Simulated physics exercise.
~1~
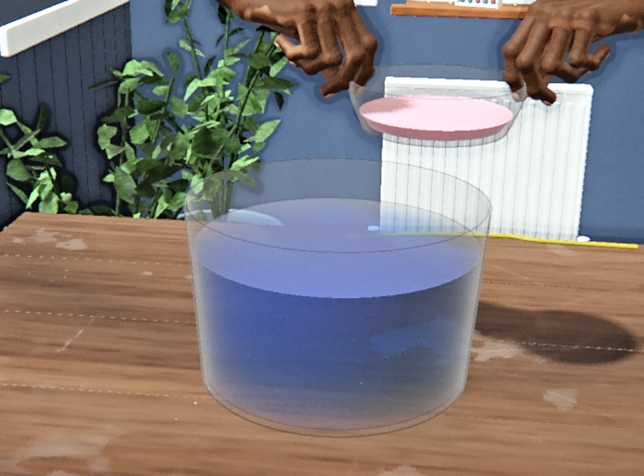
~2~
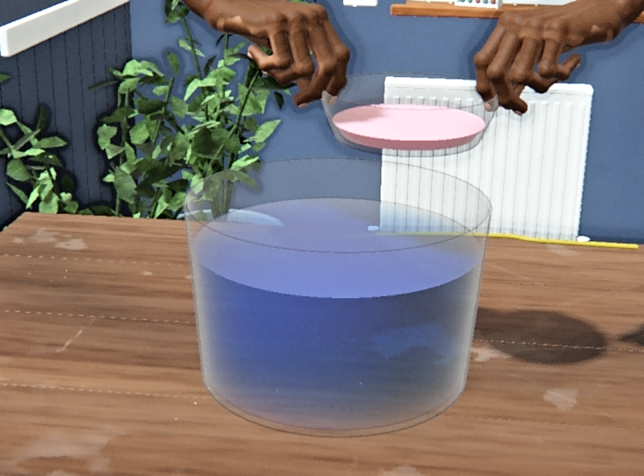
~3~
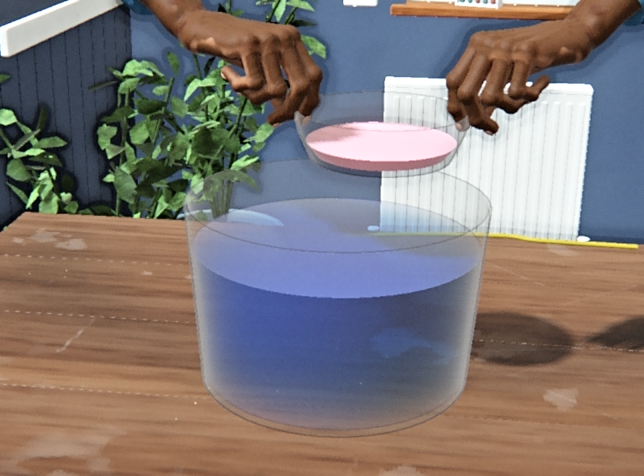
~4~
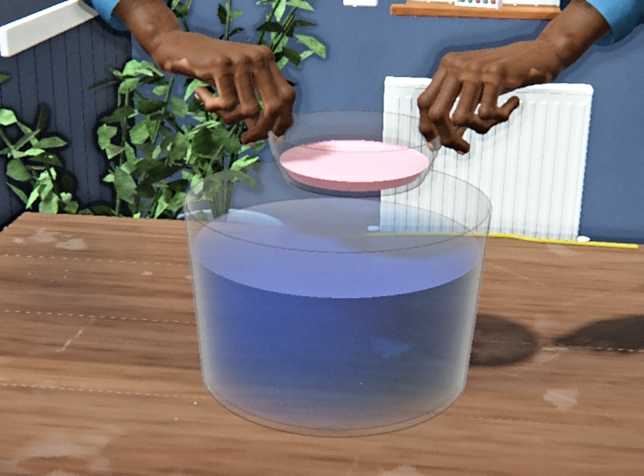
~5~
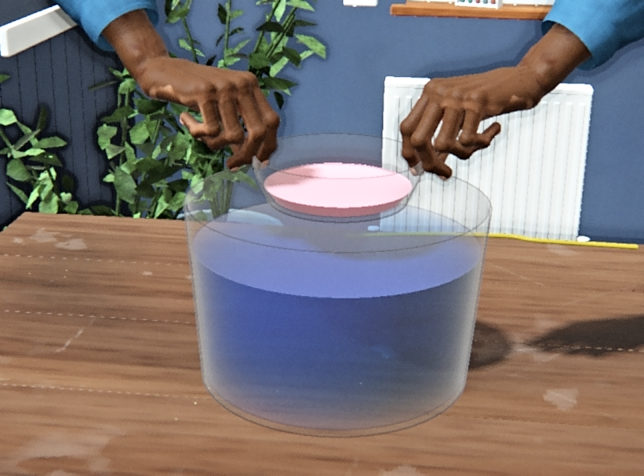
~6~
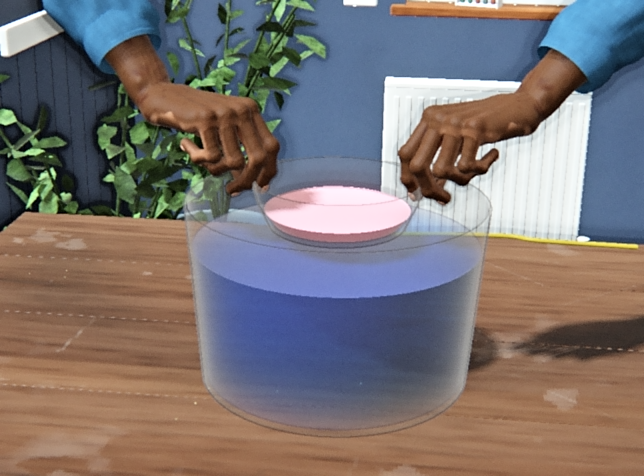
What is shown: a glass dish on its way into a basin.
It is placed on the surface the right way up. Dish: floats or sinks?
It remains up.
Shortly, the dish dips into the dyed water.
Then, it bobs and steadies.
At the finish, the dish floats with about half of its side showing.
